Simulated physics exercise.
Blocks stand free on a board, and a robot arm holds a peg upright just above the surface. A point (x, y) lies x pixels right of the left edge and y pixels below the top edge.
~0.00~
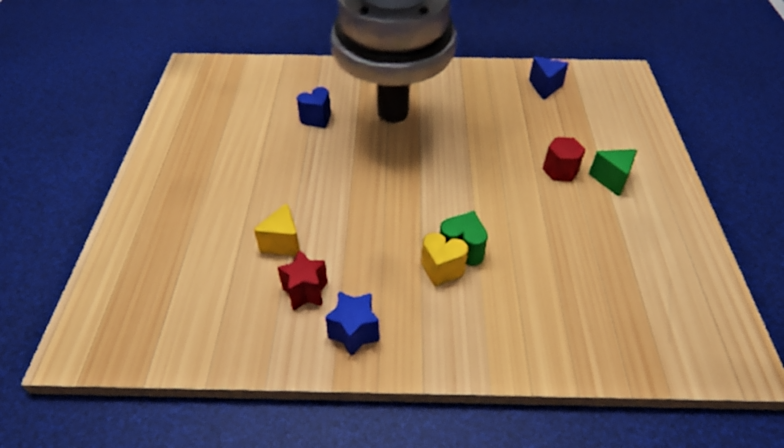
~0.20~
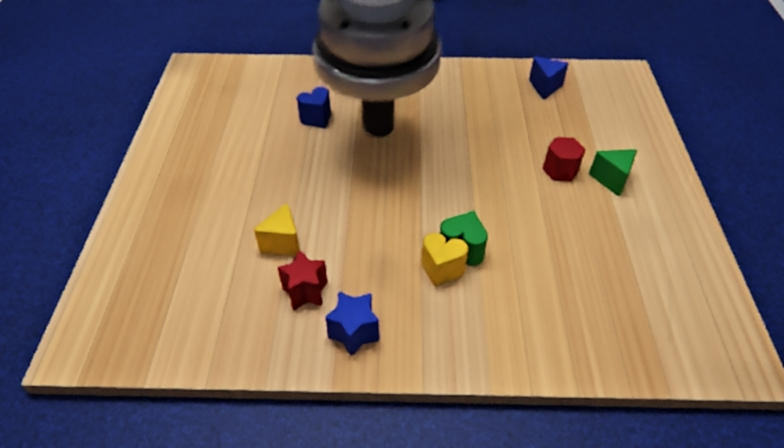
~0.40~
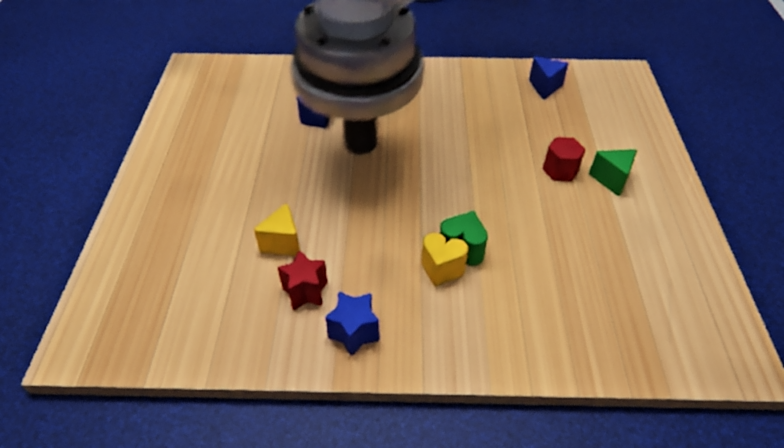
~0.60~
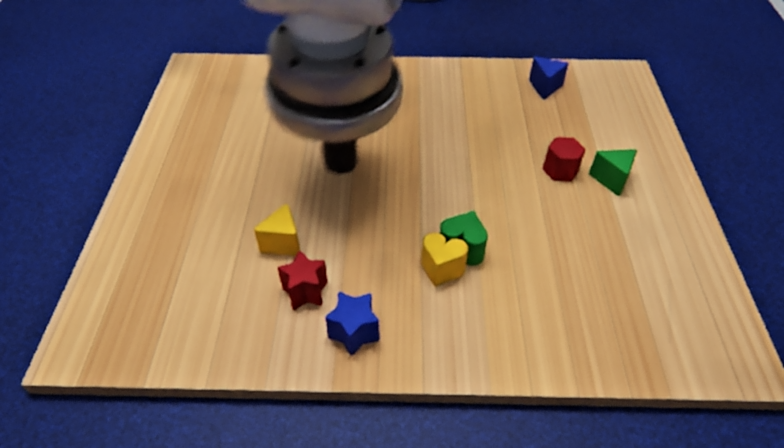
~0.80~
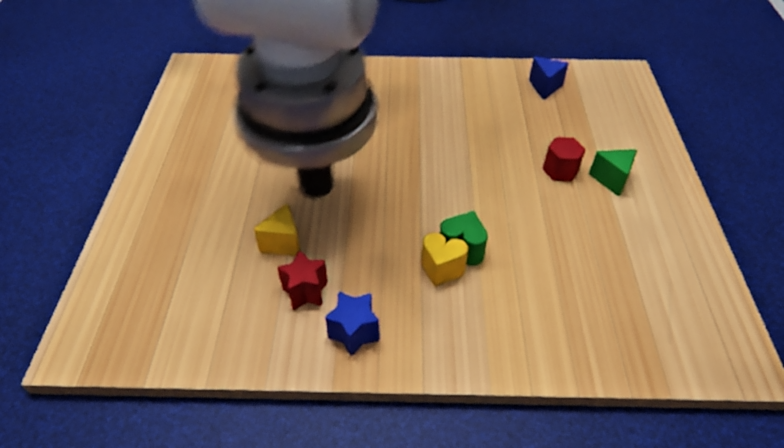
A robot arm holds a dark peg upright over a pale wooden board on a blue surface, seen from above at an angle by a still camera. A yellow triangle and red and blue stars sit left of centre, touching yellow and green hearts near the middle, a blue heart upper left, and a blue triangle, red hexagon and green triangle right. The arm glides steadily toward the viewer and left, covering the blue heart and nearing the yellow triangle, while no block moves.
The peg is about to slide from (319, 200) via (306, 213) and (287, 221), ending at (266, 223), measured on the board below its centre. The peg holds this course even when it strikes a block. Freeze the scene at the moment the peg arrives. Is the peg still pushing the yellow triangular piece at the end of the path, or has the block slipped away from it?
At that point it is off to one side or behind.
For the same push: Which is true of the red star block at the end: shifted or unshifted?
The answer is that it remains undisturbed.
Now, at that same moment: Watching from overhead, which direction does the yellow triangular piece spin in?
From overhead, anticlockwise.
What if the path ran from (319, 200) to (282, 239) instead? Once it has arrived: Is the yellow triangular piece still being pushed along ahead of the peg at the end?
I believe so.
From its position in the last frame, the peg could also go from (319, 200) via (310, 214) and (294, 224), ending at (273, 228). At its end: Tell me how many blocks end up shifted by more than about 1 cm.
I foresee one block being moved.
What follows on the original path. Halfway along, peg (295, 205); yellow triangular piece (275, 226).
At the end, peg (263, 210); yellow triangular piece (267, 230), turned 50° anticlockwise; red star block unmoved.
